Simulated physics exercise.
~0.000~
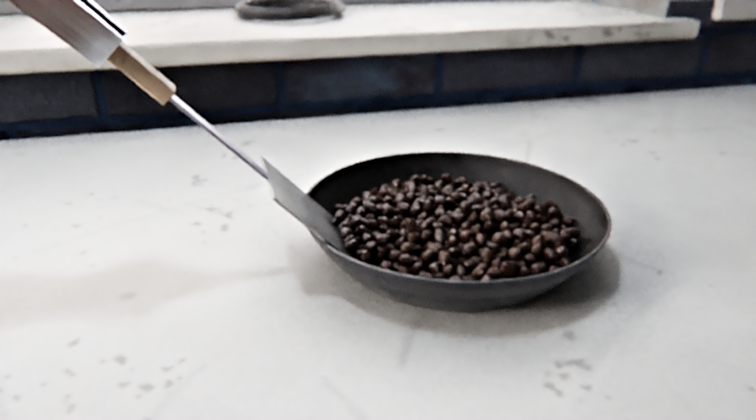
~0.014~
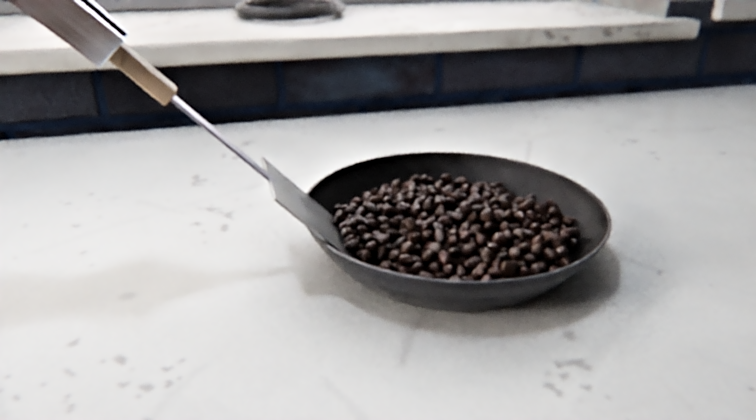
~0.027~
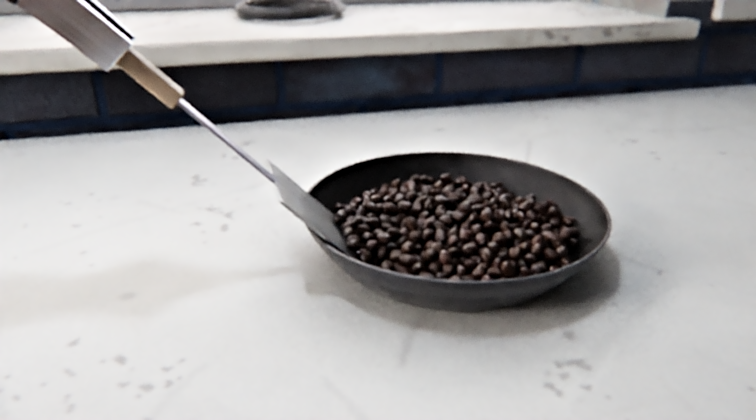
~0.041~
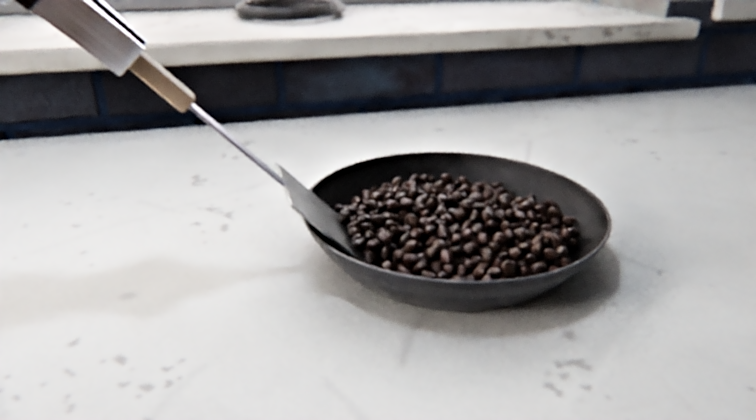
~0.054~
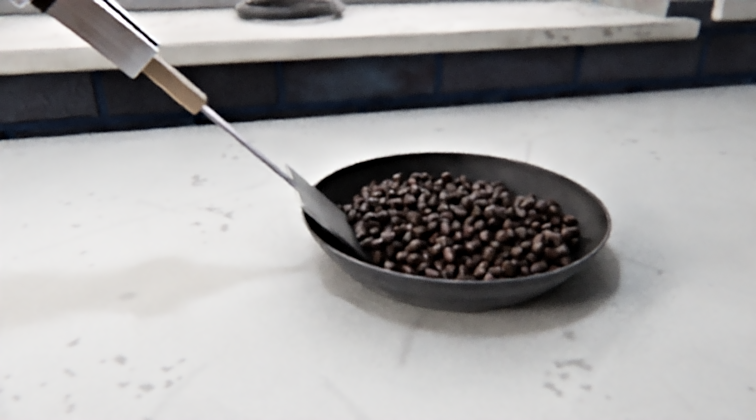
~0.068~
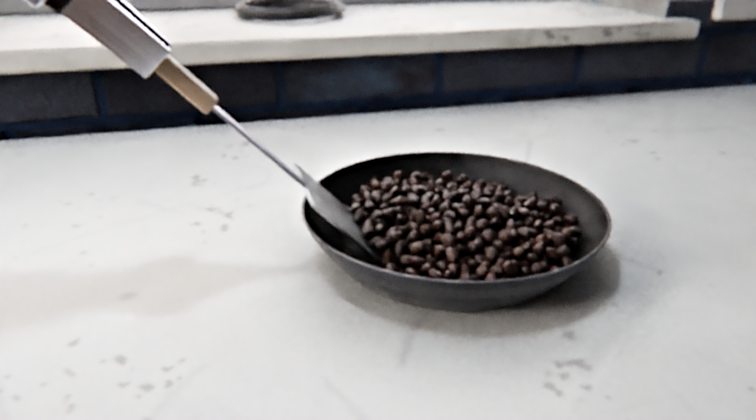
A robotic arm holding a thin metal turner reaches in from the upper left over a pale, speckled countertop, seen from slightly above, with dark tiles and a white ledge behind. A round, dark grey frying pan filled with dark brown beans sits right of centre. The turner slides slowly a short way right and slightly down into the pan's left side, nudging the nearest beans, while the pan and camera stay still.
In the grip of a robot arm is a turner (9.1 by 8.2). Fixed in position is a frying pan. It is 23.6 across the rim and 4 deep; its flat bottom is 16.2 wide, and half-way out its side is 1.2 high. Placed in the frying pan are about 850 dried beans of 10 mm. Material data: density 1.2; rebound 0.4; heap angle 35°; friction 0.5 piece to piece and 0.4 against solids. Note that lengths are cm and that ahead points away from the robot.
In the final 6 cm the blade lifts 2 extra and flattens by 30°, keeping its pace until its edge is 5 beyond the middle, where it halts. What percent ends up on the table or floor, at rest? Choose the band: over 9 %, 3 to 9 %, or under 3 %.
Under 3 %.
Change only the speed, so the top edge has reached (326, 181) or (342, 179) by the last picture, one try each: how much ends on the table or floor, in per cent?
Estimates: About 5 %, about 10 %.
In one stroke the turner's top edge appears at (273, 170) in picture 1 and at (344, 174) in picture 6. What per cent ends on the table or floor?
It comes to something like 5 %, give or take.
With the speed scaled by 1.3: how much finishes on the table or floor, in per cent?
0 %.
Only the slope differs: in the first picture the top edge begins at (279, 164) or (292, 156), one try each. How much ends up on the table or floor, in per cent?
I'd say near 0 per cent for the first and near 5 per cent for the second.
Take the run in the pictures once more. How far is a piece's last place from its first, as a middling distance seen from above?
Some 3 centimetres.
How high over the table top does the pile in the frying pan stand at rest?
Roughly 6.5 centimetres.
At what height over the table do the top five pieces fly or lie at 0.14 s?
About 5 centimetres.
After 0.14 s, sloping 47°, highest piece 5 above the table; 846 in the frying pan.
After 0.21 s, sloping 32°, highest piece 6 above the table; 845 in the frying pan, 1 on the blade or in flight.
After 0.45 s, sloping 17°, highest piece 6 above the table; 839 in the frying pan, 7 on the table or floor.
After 1.50 s, sloping 17°, highest piece 6 above the table; 838 in the frying pan, 8 on the table or floor.
At rest, 838 in the frying pan, 8 on the table or floor. That is 1 % on the table or floor.
